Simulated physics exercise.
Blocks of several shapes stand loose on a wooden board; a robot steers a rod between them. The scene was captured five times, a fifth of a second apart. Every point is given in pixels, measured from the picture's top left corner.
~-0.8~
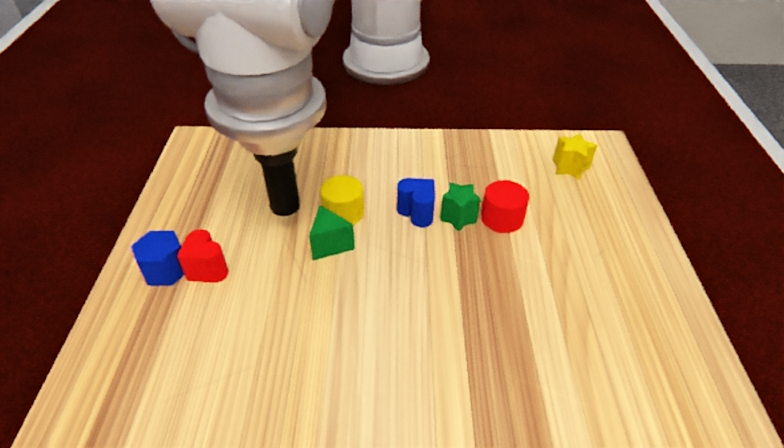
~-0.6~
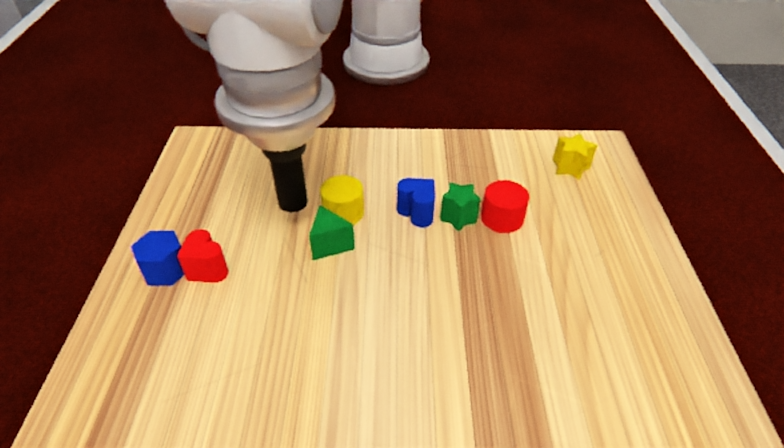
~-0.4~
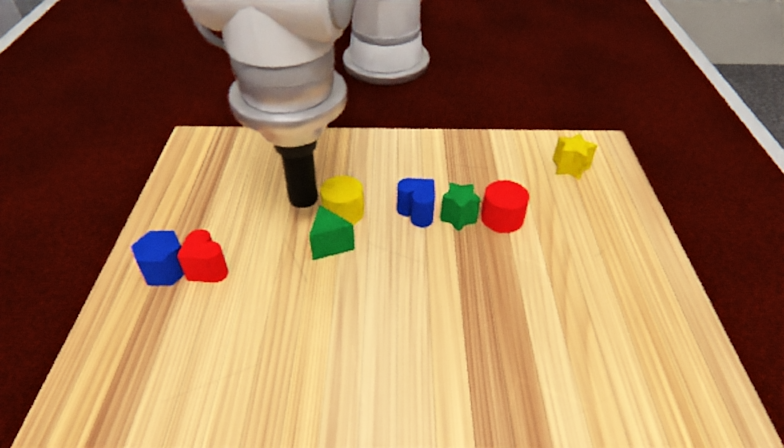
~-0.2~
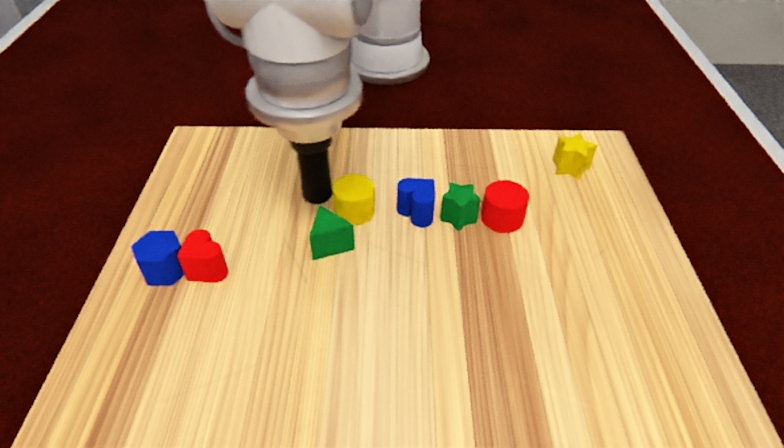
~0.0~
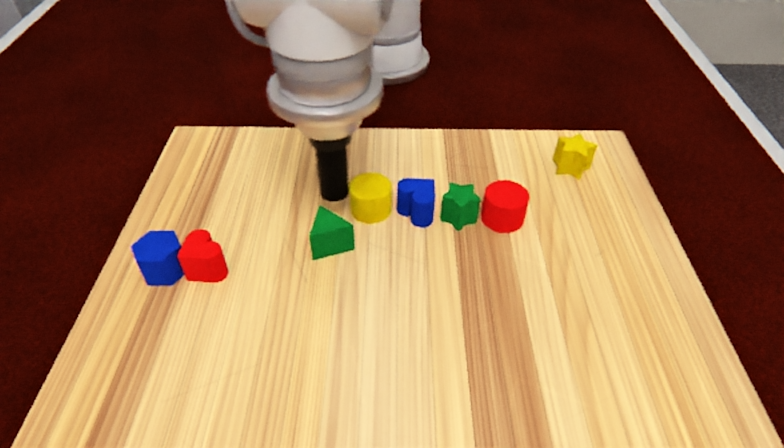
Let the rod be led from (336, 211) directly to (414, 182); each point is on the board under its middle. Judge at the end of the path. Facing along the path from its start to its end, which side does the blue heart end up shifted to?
So, looking from the first point of the path to the last, the blue heart moves rightwards.
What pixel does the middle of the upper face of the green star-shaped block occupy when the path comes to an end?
My prediction: (488, 208).
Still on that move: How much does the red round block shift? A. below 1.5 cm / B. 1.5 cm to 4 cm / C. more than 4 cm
(B)
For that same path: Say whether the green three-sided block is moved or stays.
It is still where it was.
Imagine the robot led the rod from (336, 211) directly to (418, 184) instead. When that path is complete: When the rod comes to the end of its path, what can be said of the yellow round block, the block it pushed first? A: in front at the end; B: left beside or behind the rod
A (in front at the end)
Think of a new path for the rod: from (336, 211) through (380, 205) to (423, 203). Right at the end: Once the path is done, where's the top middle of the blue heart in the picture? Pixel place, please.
The middle of its top is at (483, 173).
The first path, step by step. Halfway along, rod (377, 177); yellow round block (412, 174); blue heart (448, 188), turned 35° clockwise; green star-shaped block (479, 200); red round block (517, 196).
At the end, rod (415, 164); green three-sided block unmoved; yellow round block (448, 165); blue heart (471, 187), turned 75° clockwise; green star-shaped block (488, 208), turned 50° clockwise; red round block (526, 199).
